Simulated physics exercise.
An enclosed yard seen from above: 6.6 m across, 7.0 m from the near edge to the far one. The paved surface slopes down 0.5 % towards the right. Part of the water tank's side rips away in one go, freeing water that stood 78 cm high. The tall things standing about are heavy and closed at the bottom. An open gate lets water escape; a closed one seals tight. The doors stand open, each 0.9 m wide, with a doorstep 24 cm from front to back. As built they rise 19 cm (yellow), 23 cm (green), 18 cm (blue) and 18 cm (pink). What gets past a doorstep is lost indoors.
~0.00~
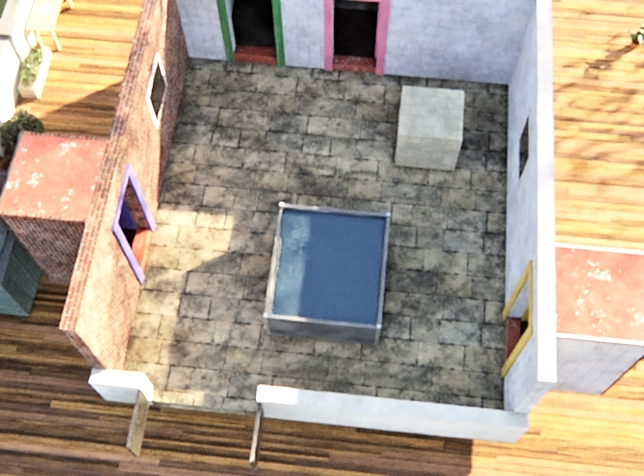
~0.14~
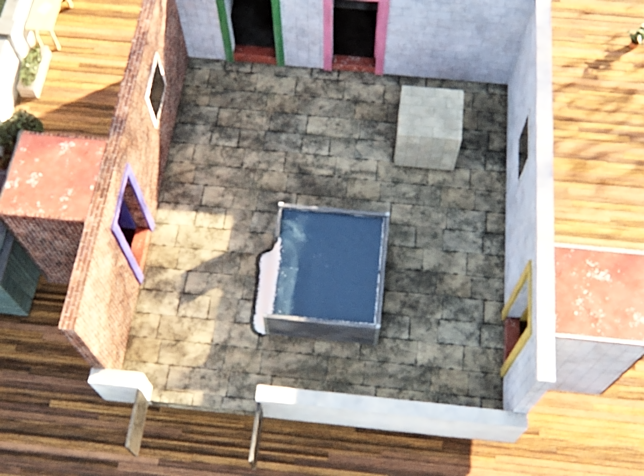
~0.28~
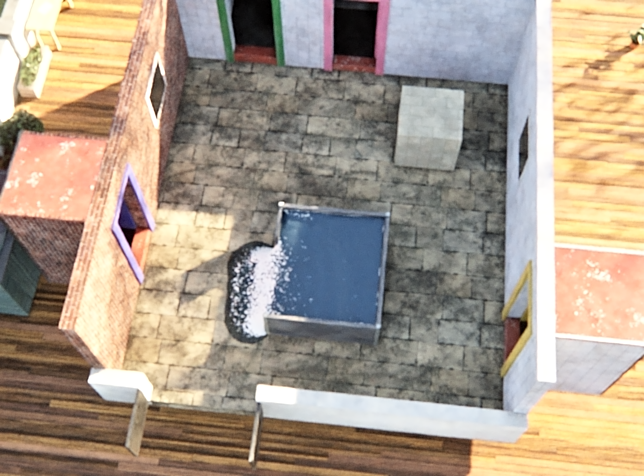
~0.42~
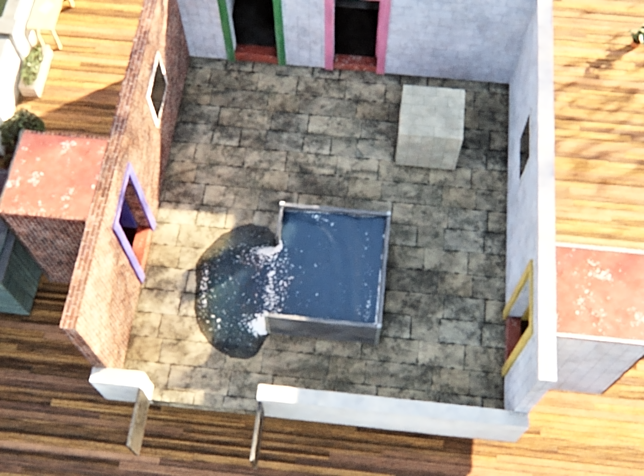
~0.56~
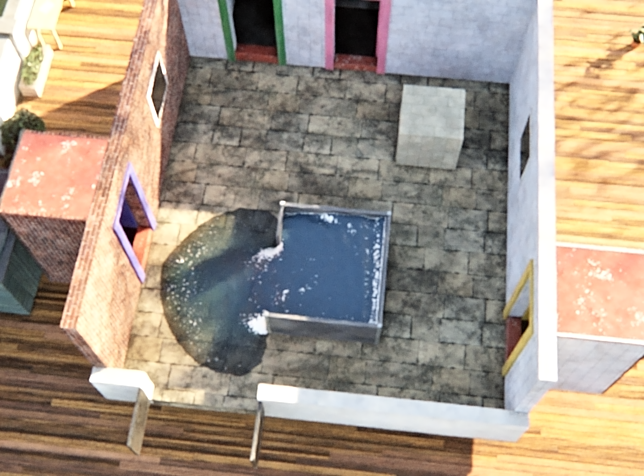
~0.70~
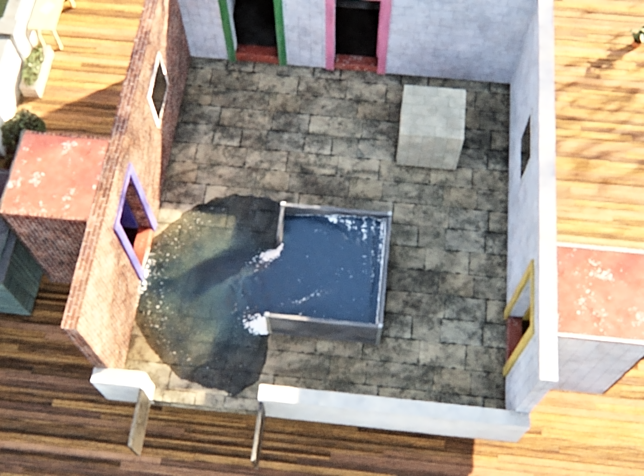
In a walled paved yard, a water tank's left side bursts open, foaming water fanning out to a purple-framed opening.
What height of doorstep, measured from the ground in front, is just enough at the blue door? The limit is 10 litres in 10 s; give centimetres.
Some 37 cm above the ground.
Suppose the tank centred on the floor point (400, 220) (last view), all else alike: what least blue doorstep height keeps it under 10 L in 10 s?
Then roughly 28 cm.
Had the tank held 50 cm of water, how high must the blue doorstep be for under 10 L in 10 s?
Some 22 cm.
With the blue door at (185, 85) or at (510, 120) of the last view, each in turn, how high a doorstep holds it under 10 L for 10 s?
About 11.5 and 11.5 cm.
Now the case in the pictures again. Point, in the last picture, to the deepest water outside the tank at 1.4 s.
Around (121, 382).
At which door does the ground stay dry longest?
Last comes the yellow one.
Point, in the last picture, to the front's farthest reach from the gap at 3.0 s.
At about (191, 62).
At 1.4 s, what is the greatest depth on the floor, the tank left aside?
Up to some 56 cm.
After 1.4 s water covers 20 % of the floor, deepest (56 cm) near (121, 382); 38 cm at the blue door, 62 litres in over its 18 cm doorstep.
After 3.0 s water covers 35 % of the floor, deepest (28 cm) near (121, 382); 26 cm at the blue door, 193 litres in over its 18 cm doorstep.
After 10.0 s water covers 90 % of the floor, deepest (12 cm) near (505, 96); 5 cm at the blue door, 207 litres in over its 18 cm doorstep.
At the blue door as built, the water arrived by 0.7 s and peaked near 38 cm at 1.6 s.
With a doorstep of 29.5 cm, 49 litres would have come in within the 10 s; with 40 cm, 3 litres. So under 10 litres takes about 37 cm.
